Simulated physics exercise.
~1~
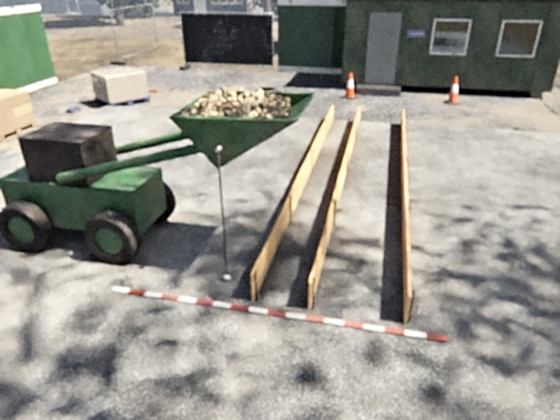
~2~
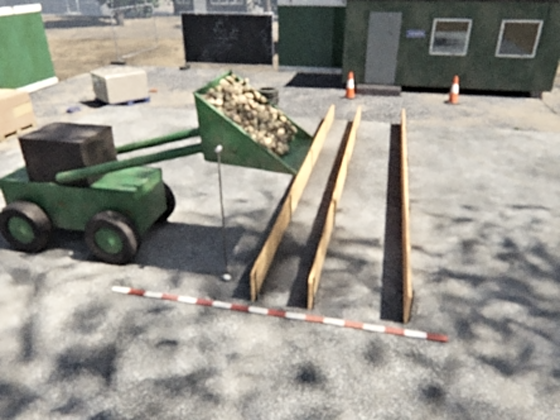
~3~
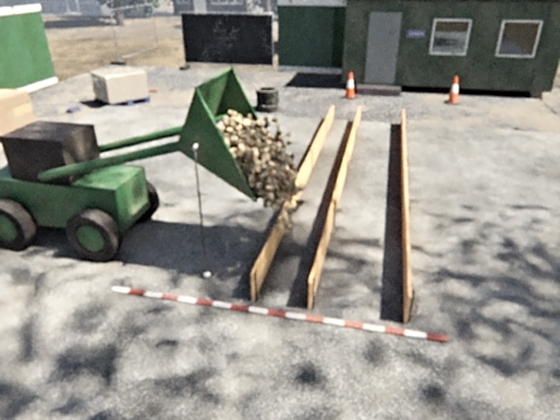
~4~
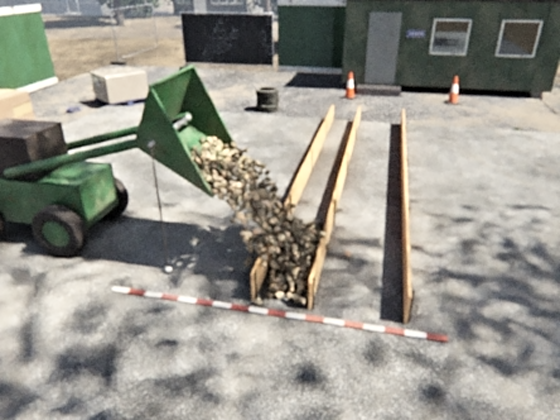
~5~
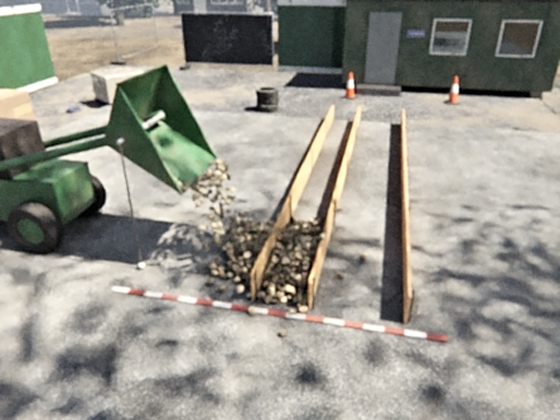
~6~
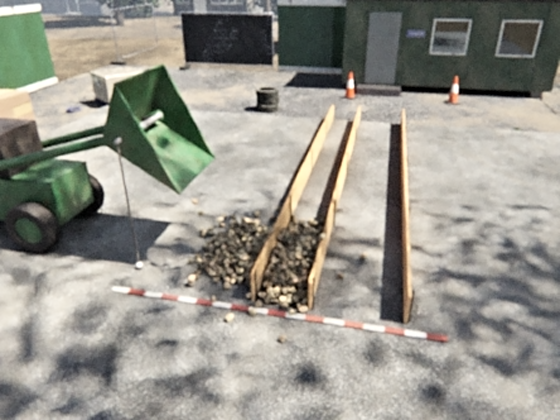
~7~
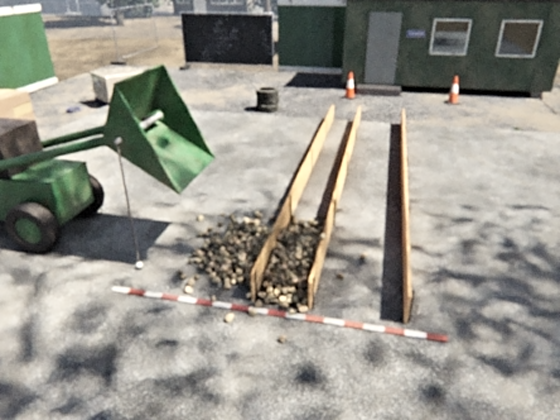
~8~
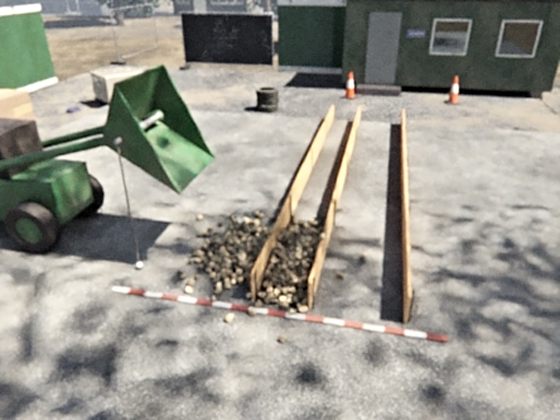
In this clip, a green loader tips its bucket of stones beside three wooden boards, then backs away to the left as they pour out. The stones end in a heap, partly between the left and middle boards and partly on the ground left of them.
